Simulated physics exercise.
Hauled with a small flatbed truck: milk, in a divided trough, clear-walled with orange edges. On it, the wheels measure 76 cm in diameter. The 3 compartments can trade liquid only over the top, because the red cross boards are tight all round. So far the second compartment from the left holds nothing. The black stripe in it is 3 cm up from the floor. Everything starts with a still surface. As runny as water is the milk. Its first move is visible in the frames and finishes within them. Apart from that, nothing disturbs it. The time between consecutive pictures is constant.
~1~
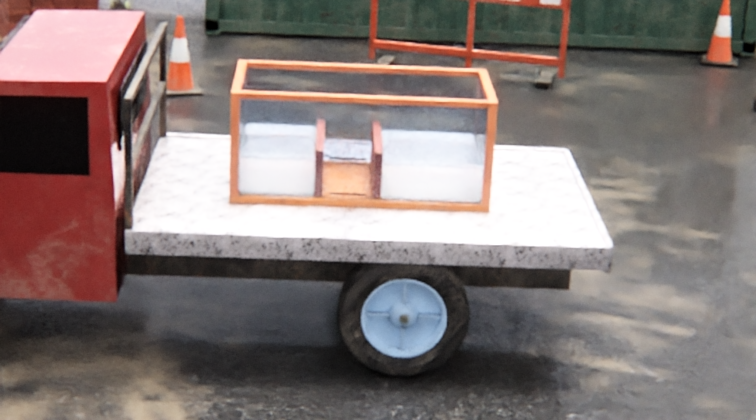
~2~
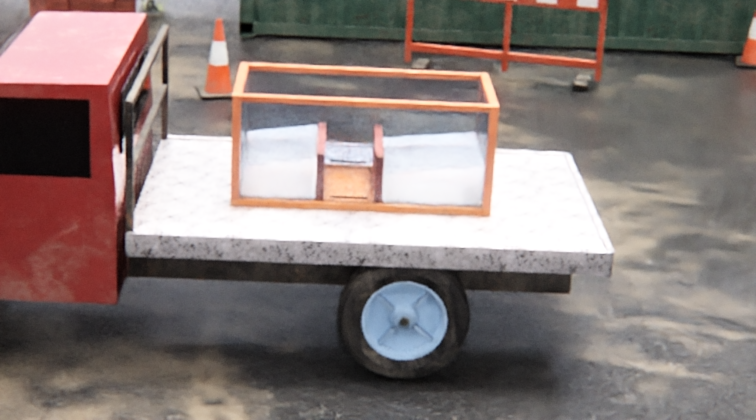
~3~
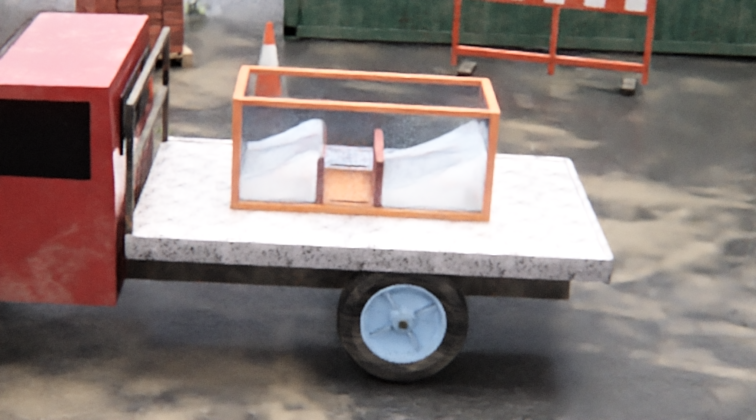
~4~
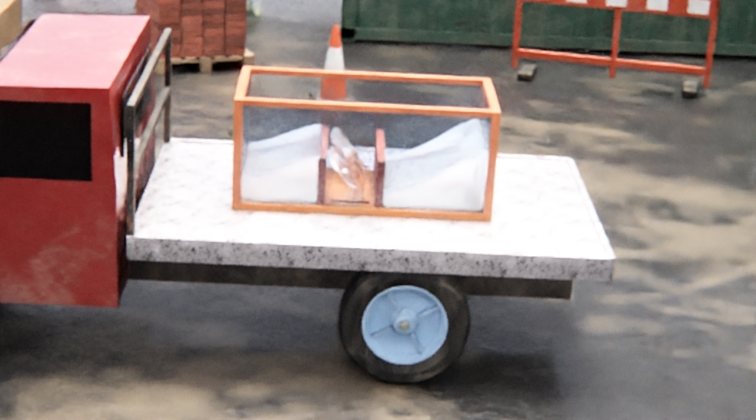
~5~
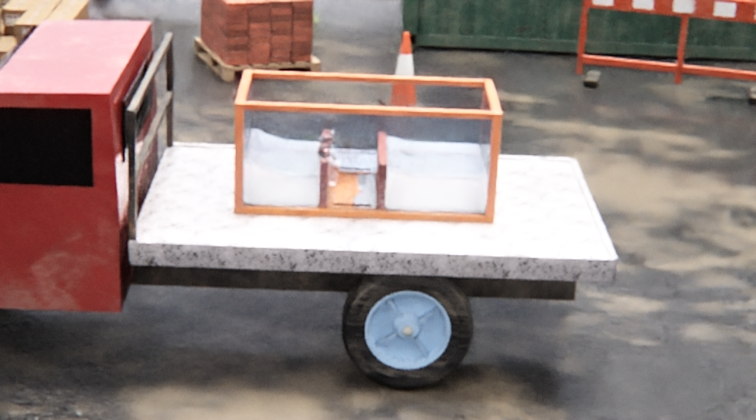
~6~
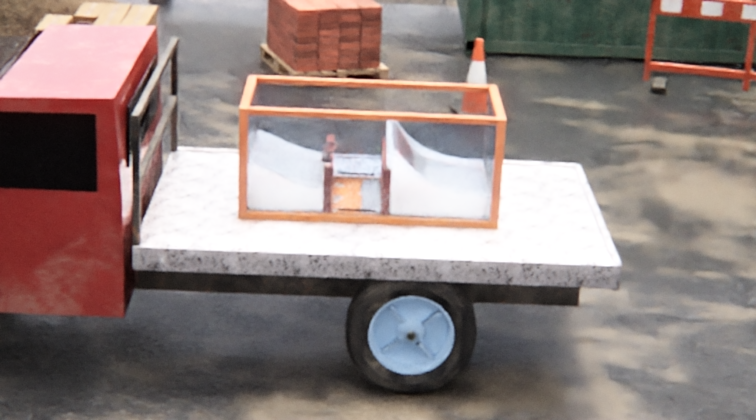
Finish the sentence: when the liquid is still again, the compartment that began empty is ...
... filled higher than its line.
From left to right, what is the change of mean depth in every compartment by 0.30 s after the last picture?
In cm: 1 down, 4 up, 1 down.
Then, 0.30 s later than the final frame, the compartments hold 23, 4, 23 cm, left to right.
Then, 0.80 s later than the final frame, the compartments hold 23, 4, 23 cm, left to right.
Then, 1.20 s later than the final frame, the compartments hold 23, 4, 23 cm, left to right.
Then, 2.98 s later than the final frame, the compartments hold 23, 5, 23 cm, left to right.
